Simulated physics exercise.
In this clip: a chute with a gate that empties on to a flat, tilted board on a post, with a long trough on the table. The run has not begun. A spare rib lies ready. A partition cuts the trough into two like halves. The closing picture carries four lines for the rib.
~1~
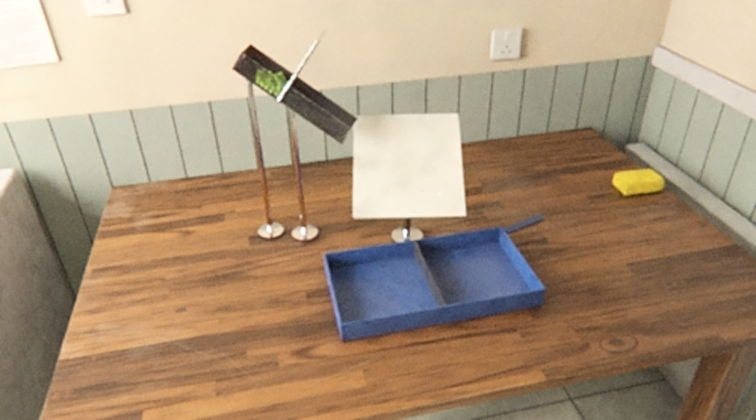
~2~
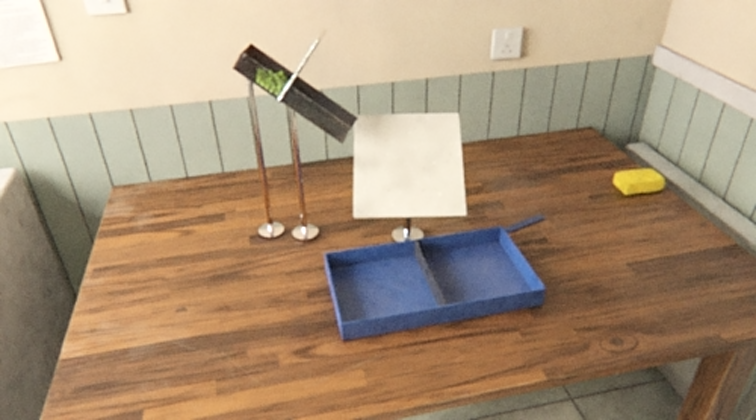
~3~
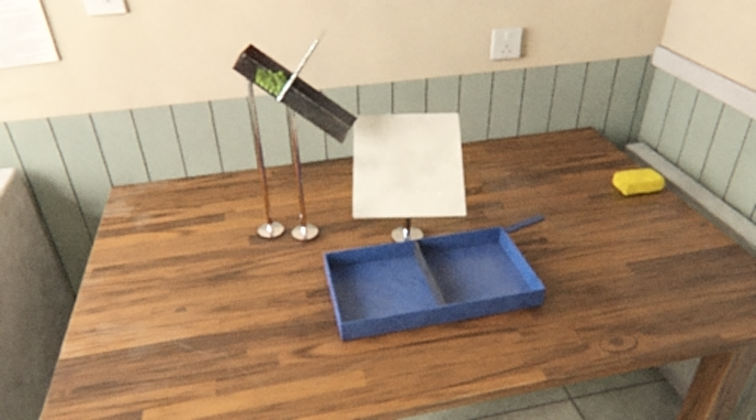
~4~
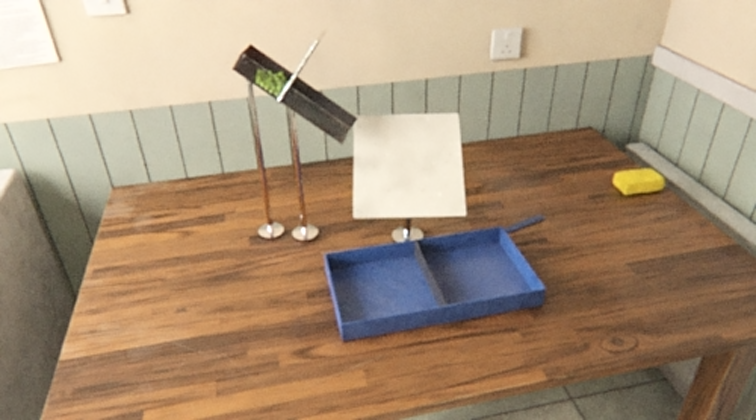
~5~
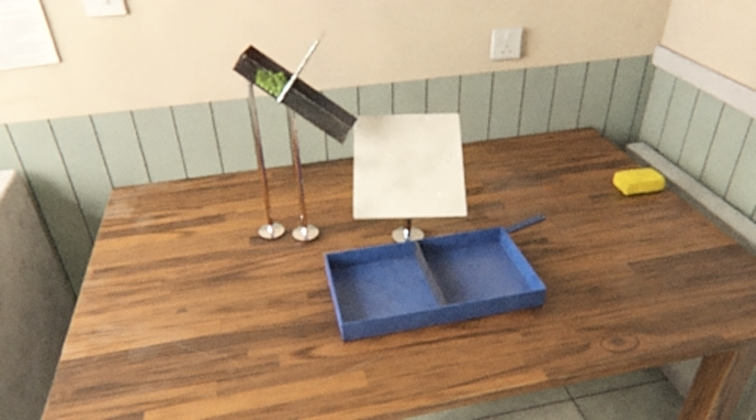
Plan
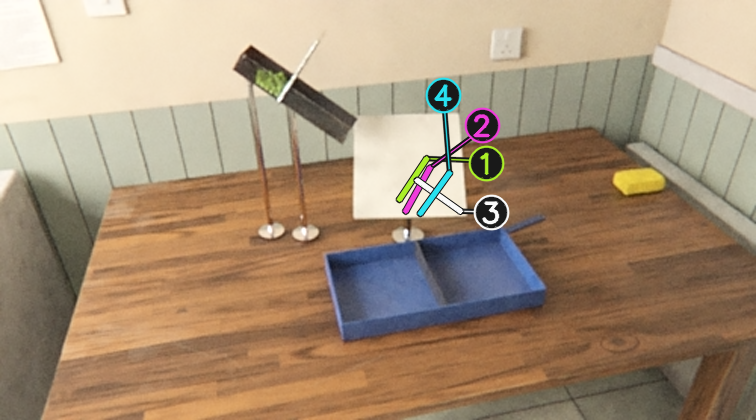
A dark, sloping chute holding a clump of green peas behind a gate stood on two thin posts above a wooden table, beside a tilted white board and a divided blue trough; nothing moved.
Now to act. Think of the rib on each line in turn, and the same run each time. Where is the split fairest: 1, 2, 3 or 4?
The best line is 3.
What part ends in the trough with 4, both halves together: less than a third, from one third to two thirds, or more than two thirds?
More than two thirds.
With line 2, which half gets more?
More lands on the left.
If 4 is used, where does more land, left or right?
Left.
On the marked copy, line 1 from (426, 158) to (399, 199); line 2 from (429, 168) to (405, 211); line 3 from (417, 180) to (460, 211); line 4 from (449, 172) to (420, 213).
If 1 is chosen, of what is caught, nearly all in the left half, a stray few in the right.
If 2 is chosen, of what is caught, nearly all in the left half, a stray few in the right.
If 3 is chosen, of what is caught, about a third in the left half, about two thirds in the right.
If 4 is chosen, of what is caught, nearly all in the left half, a stray few in the right.
